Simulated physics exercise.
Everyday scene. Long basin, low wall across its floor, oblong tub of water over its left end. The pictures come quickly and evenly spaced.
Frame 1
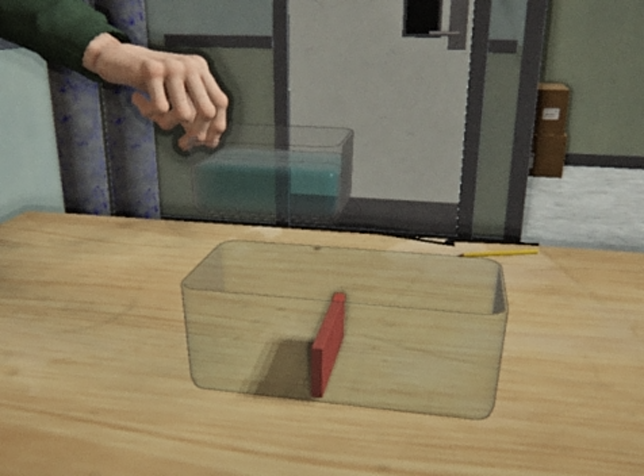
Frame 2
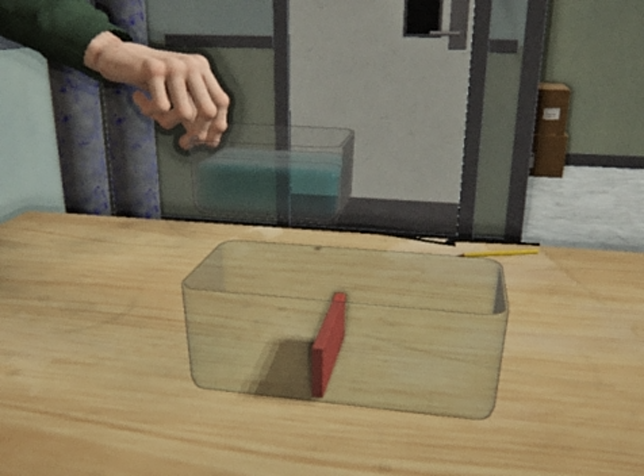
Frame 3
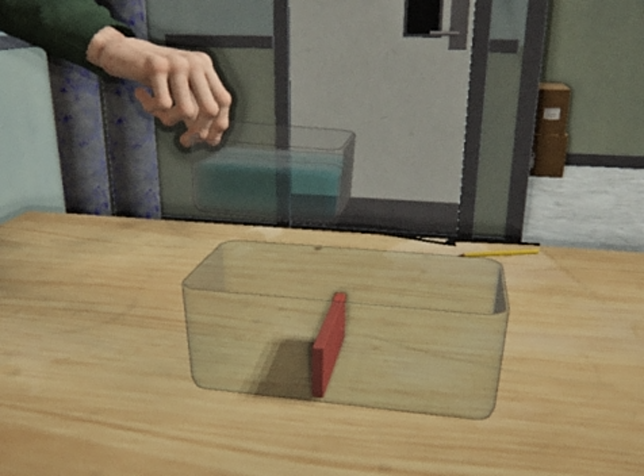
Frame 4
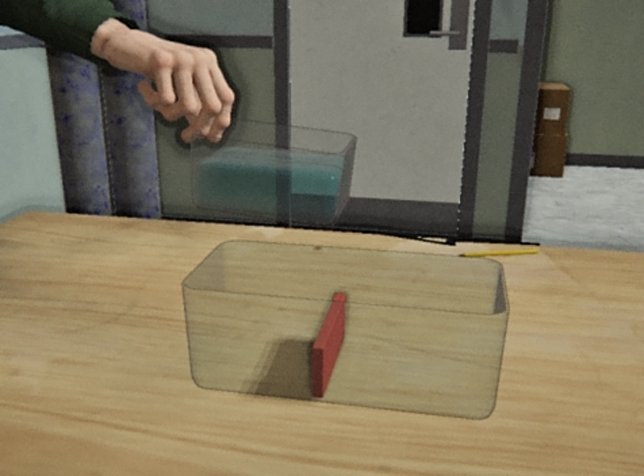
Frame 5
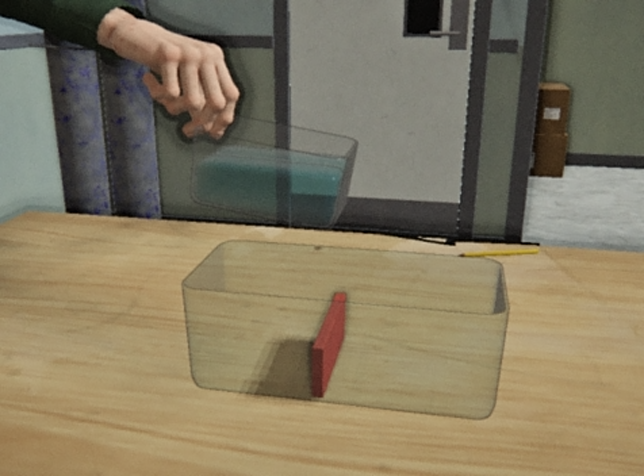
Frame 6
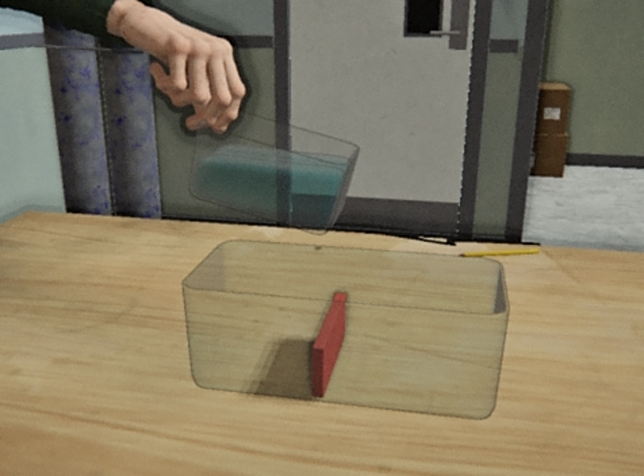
Above a long clear basin on a table, a hand gradually tilts a tub rightward.
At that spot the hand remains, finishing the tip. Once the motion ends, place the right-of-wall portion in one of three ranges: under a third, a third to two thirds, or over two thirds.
It falls in the range over two thirds.
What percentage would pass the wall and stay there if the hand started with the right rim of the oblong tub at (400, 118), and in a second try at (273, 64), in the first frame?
First try: Near 95 percent; second try: Near 55 percent.
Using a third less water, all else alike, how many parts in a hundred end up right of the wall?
Roughly 95 in a hundred.
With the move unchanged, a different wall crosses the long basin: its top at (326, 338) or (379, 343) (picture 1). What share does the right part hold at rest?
Result: 90 % first, 55 % second.
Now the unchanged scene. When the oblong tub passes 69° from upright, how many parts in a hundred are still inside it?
Roughly 55 percent.
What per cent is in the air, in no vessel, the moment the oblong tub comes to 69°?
Something close to 35 percent of it.
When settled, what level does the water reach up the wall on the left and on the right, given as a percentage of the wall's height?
The left part 0 per cent, the right part 50.
A moment on, the oblong tub is tipped part way and 53 per cent is still to pour, 0 is left of the wall and 13 right of it.
Next, the oblong tub is tipped on its side and 15 per cent is still to pour, 1 is left of the wall and 78 right of it.
Then the oblong tub is tipped on its side and 3 per cent is still to pour, 3 is left of the wall and 92 right of it.
Later the oblong tub is tipped on its side and 0 per cent is still to pour, 5 is left of the wall and 94 right of it.
In the end 5 per cent lies left of the wall, 94 right of it and 1 outside.
